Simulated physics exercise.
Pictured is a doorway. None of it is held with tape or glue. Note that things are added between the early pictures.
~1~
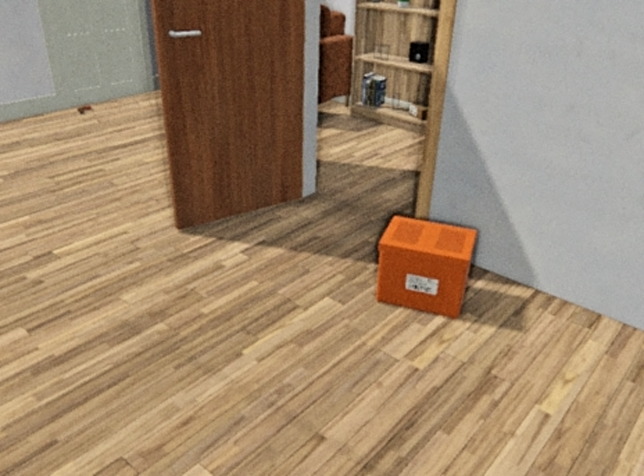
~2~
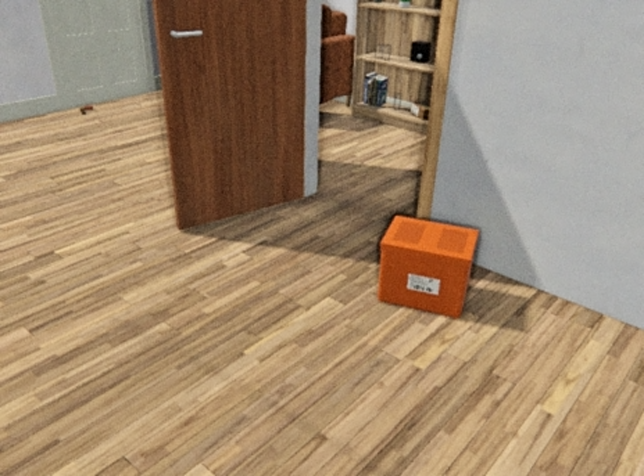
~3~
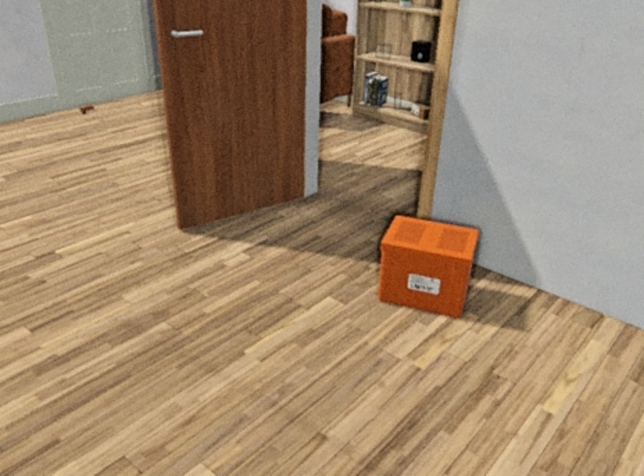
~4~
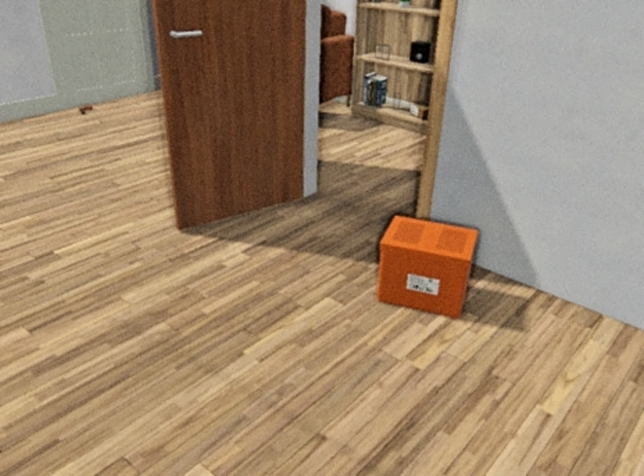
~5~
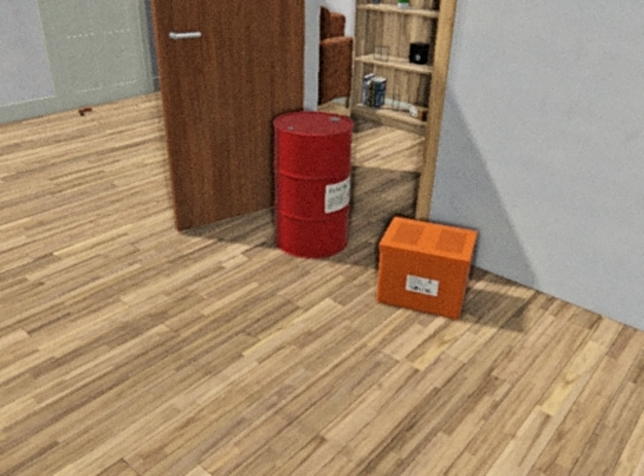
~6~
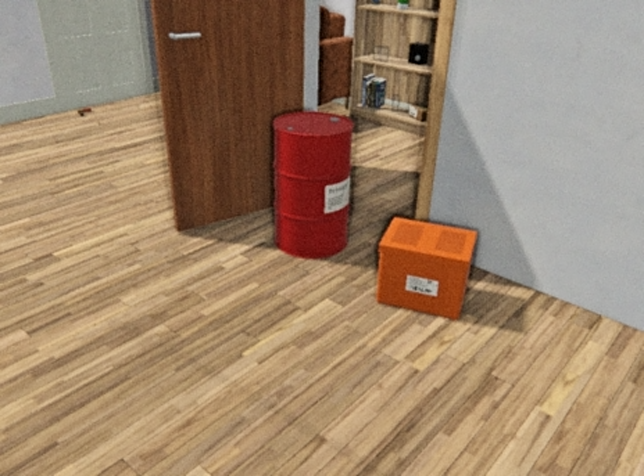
Red drum appearing beside an orange tote near a wide-open brown door, with the tote and door staying still throughout.
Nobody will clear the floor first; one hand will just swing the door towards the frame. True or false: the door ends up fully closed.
False.
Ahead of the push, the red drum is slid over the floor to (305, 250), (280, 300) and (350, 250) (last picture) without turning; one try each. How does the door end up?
Held up partway, Swings all the way, held up partway.
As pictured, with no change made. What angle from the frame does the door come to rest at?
The answer is roughly 65°.
Then, 0.60 s after the last picture, door 88° open.
Then, 0.90 s after the last picture, door 72° open.
At rest, door 63° open; both in place. Seen from the same camera at the end, red drum near (317, 185).
